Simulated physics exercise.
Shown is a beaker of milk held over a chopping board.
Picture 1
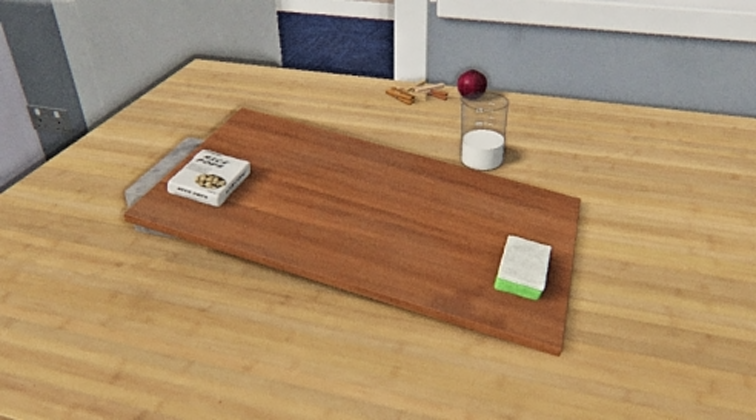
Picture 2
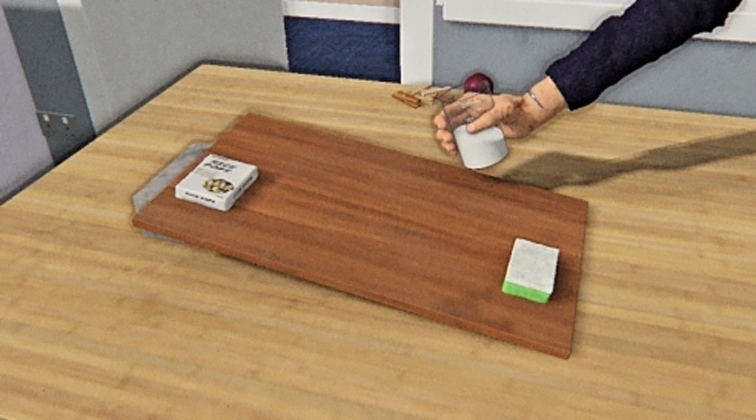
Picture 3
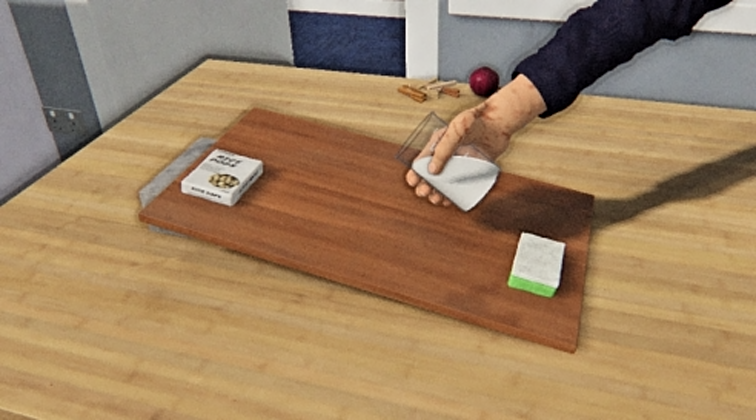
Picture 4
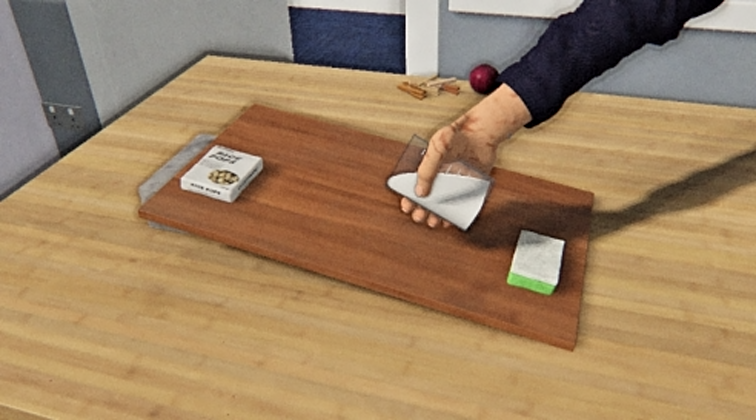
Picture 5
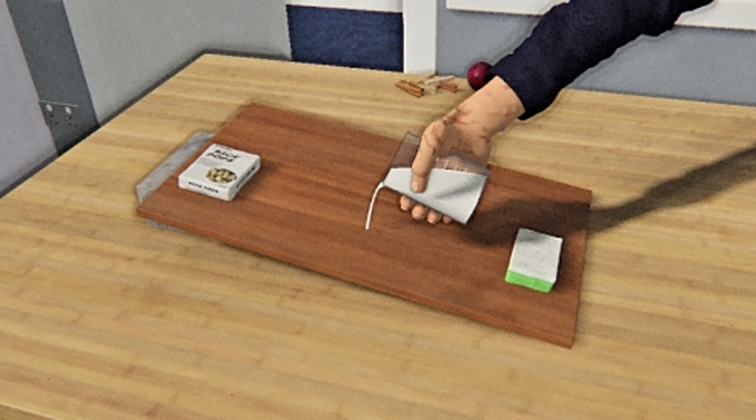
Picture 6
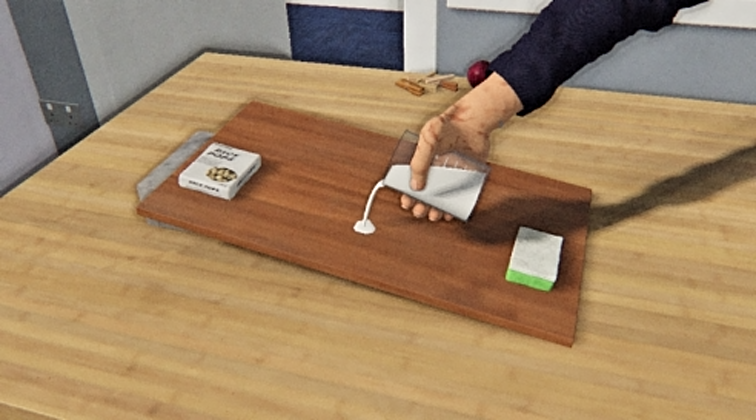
Hand lifting a glass beaker of milk, tilting it over a wooden chopping board and pouring a thin white stream onto it.
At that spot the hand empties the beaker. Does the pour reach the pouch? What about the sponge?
On the left the pouch: No; on the right the sponge: Yes.
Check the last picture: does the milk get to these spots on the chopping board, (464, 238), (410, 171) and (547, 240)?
Point one is caught by it, point two is never touched, point three is caught by it.
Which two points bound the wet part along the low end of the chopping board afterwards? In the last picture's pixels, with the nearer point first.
Near: (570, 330); far: (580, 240).
Soon after, it runs down to the right; the pouch is dry; the sponge is dry.
Later, it runs down to the right and off the end; the pouch is dry; the sponge is wet.
In the end, it runs down to the right and off the end; the pouch is dry; the sponge is wet.
